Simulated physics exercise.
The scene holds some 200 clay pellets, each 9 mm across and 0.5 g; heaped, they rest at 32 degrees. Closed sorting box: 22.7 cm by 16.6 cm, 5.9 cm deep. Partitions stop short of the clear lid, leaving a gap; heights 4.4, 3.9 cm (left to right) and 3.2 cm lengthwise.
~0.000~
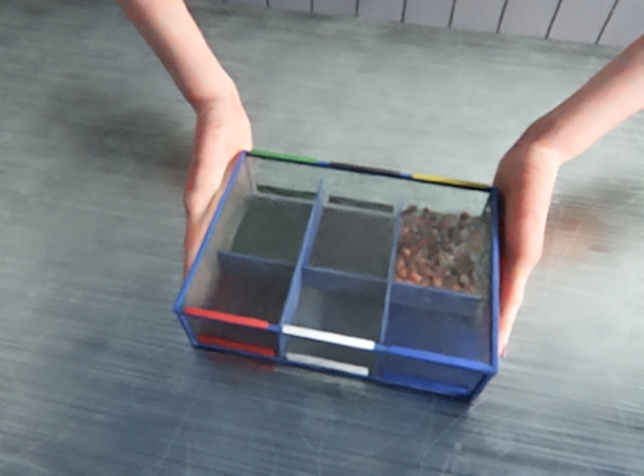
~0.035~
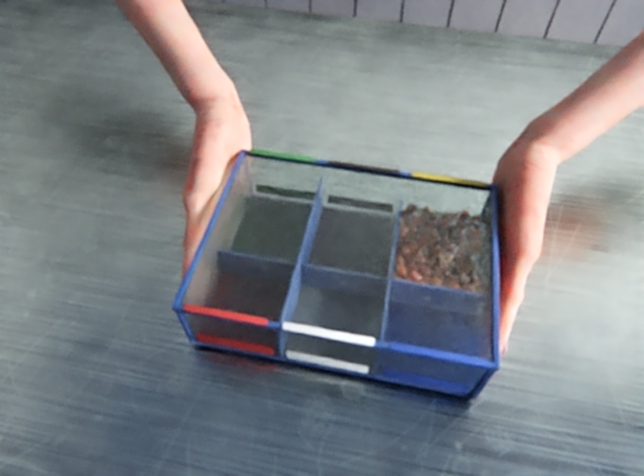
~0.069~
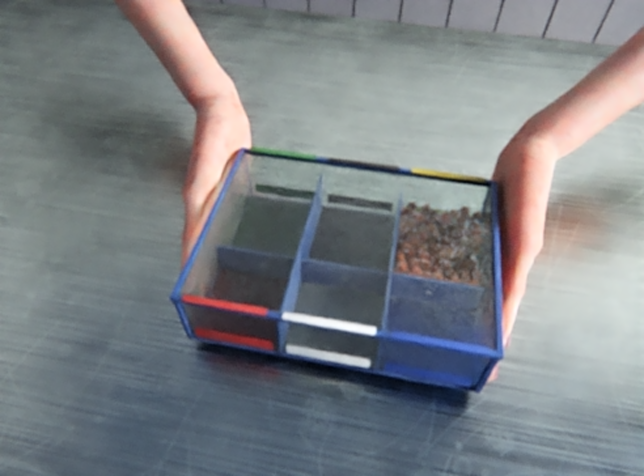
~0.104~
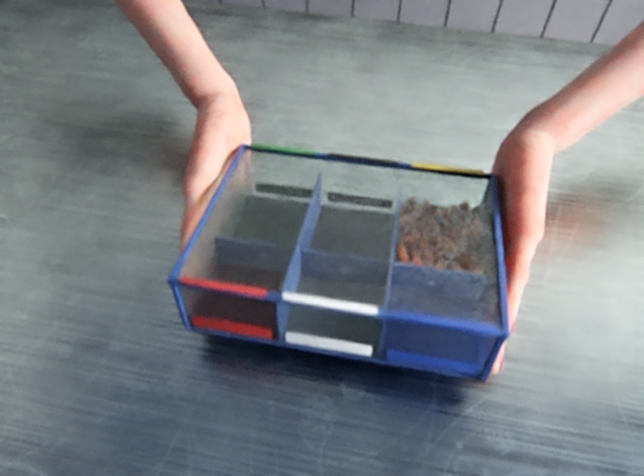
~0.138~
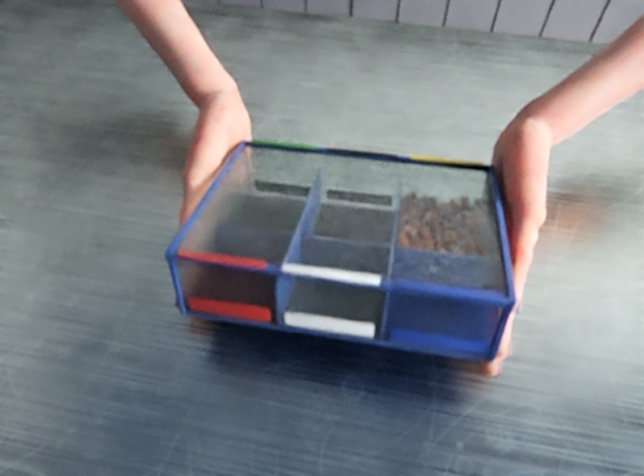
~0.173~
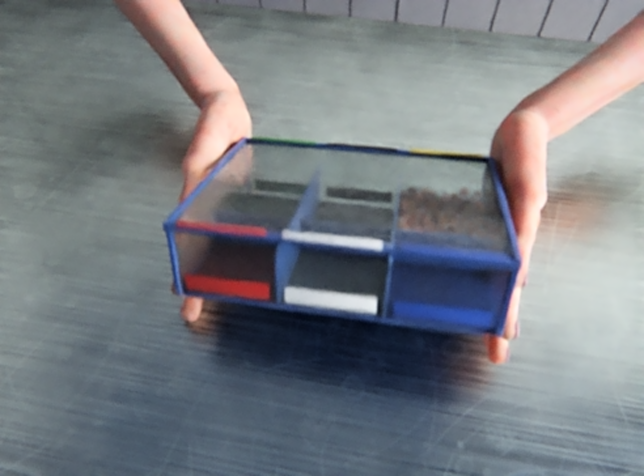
Two hands hold a clear-lidded, blue-edged sorting box above a grey surface, with small brown pellets heaped in its back right compartment. The hands tilt the box slowly at first, then faster, raising its front edge until the red, white and blue front panels show more fully, while the pellets remain in that compartment.
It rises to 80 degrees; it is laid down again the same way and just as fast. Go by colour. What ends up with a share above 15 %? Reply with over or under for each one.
Red compartment: Under, blue compartment: Under, green compartment: Under, yellow compartment: Over, white compartment: Under, black compartment: Under.
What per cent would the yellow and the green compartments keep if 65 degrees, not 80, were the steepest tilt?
Shares: Yellow 95 and green 0, in per cent.
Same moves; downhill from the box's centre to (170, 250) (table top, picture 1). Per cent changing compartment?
Roughly 35 per cent.
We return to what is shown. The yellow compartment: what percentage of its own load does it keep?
I'd estimate about 90 %.
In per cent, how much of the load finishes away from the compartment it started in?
That comes to close to 5 percent.
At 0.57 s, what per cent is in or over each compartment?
Red 0; blue 0; green 0; yellow 100; white 0; black 0.
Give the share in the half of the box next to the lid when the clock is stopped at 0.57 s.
Close to 40 in a hundred.
After 0.57 s, tilt 79 degrees; yellow 100 %.
After 0.84 s, tilt 31 degrees; yellow 95 %, black 5 %.
Then, at 1.21 s, tilt 0 degrees; yellow 95 %, black 5 %.
At rest (1.7 s), red 0 %, blue 0 %, green 0 %, yellow 95 %, white 0 %, black 5 %.
